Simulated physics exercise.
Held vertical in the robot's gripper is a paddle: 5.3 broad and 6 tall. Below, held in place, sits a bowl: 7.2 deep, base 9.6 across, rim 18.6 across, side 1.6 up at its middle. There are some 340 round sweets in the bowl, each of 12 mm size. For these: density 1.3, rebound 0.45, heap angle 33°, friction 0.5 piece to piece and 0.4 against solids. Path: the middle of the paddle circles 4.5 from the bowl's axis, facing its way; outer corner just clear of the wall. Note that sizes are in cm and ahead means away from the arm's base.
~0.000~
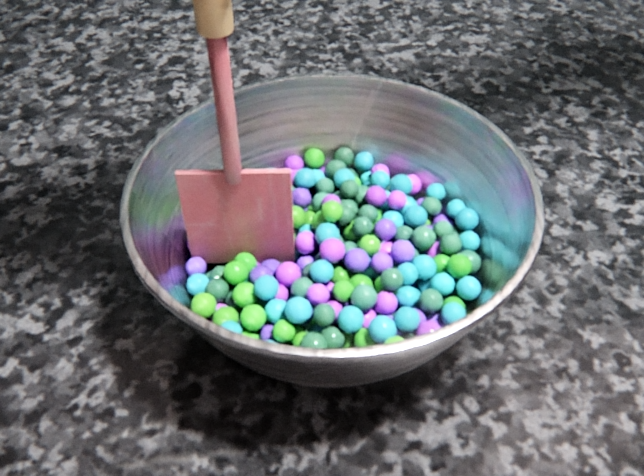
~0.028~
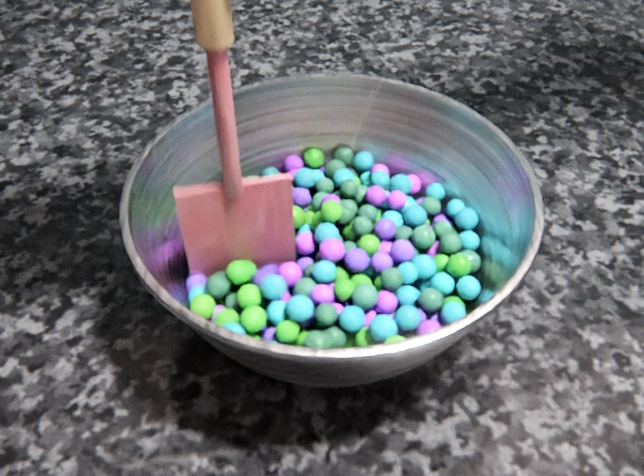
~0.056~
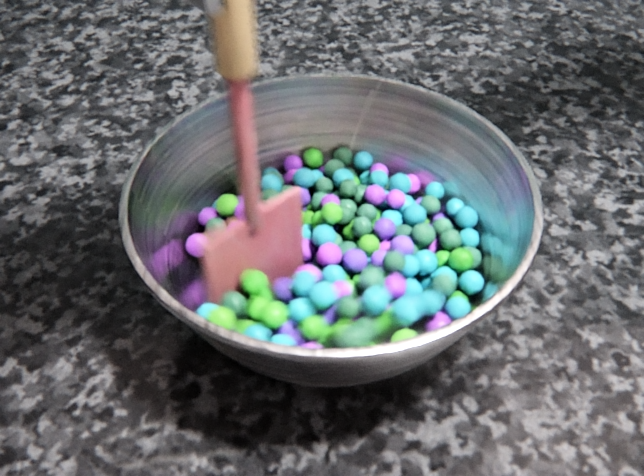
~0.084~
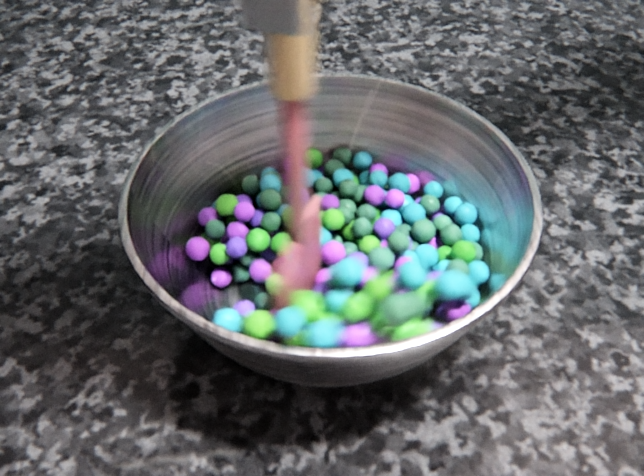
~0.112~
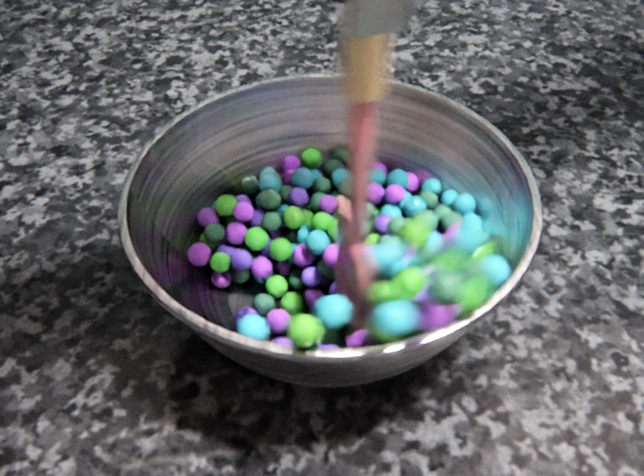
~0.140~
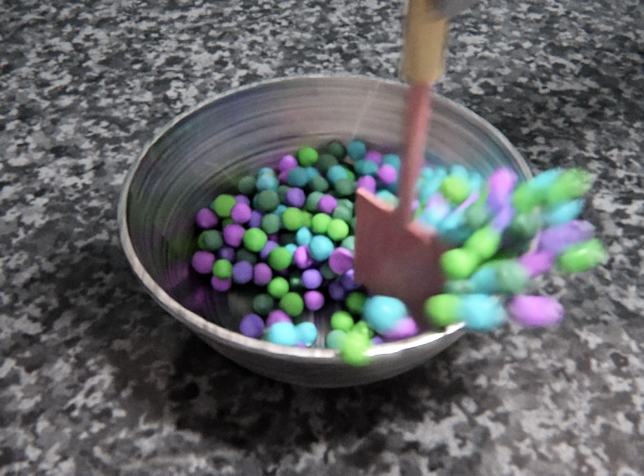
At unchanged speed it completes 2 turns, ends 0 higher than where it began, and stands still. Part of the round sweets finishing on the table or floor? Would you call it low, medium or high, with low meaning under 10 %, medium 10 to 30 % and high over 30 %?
I would call it high, over 30 %.
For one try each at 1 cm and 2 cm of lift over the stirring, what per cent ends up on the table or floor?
First try about 45 per cent, second about 35 per cent.
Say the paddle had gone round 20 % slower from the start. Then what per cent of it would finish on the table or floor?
Then roughly 50 %.
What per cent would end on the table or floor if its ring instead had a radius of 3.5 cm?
It would be near 45 per cent.
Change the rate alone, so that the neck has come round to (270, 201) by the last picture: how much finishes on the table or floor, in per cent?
Something like 20 percent, roughly.
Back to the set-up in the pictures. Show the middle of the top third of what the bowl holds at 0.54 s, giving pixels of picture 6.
Around (402, 148).
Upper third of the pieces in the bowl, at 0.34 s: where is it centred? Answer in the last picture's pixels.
Near (185, 226).
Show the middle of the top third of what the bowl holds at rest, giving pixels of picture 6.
At about (277, 324).
By 0.34 s, 359° round, highest piece 12 above the table; 223 in the bowl, 34 on the table or floor, 80 in flight or on the tool.
By 0.54 s, 225° round, highest piece 11 above the table; 163 in the bowl, 150 on the table or floor, 24 in flight or on the tool.
By 0.85 s, 0° round, highest piece 9 above the table; 191 on the table or floor, 144 in the bowl, 2 in flight or on the tool.
By 1.55 s, 0° round, highest piece 4 above the table; 193 on the table or floor, 144 in the bowl.
Final count, 193 on the table or floor, 144 in the bowl. That is 57 % on the table or floor.
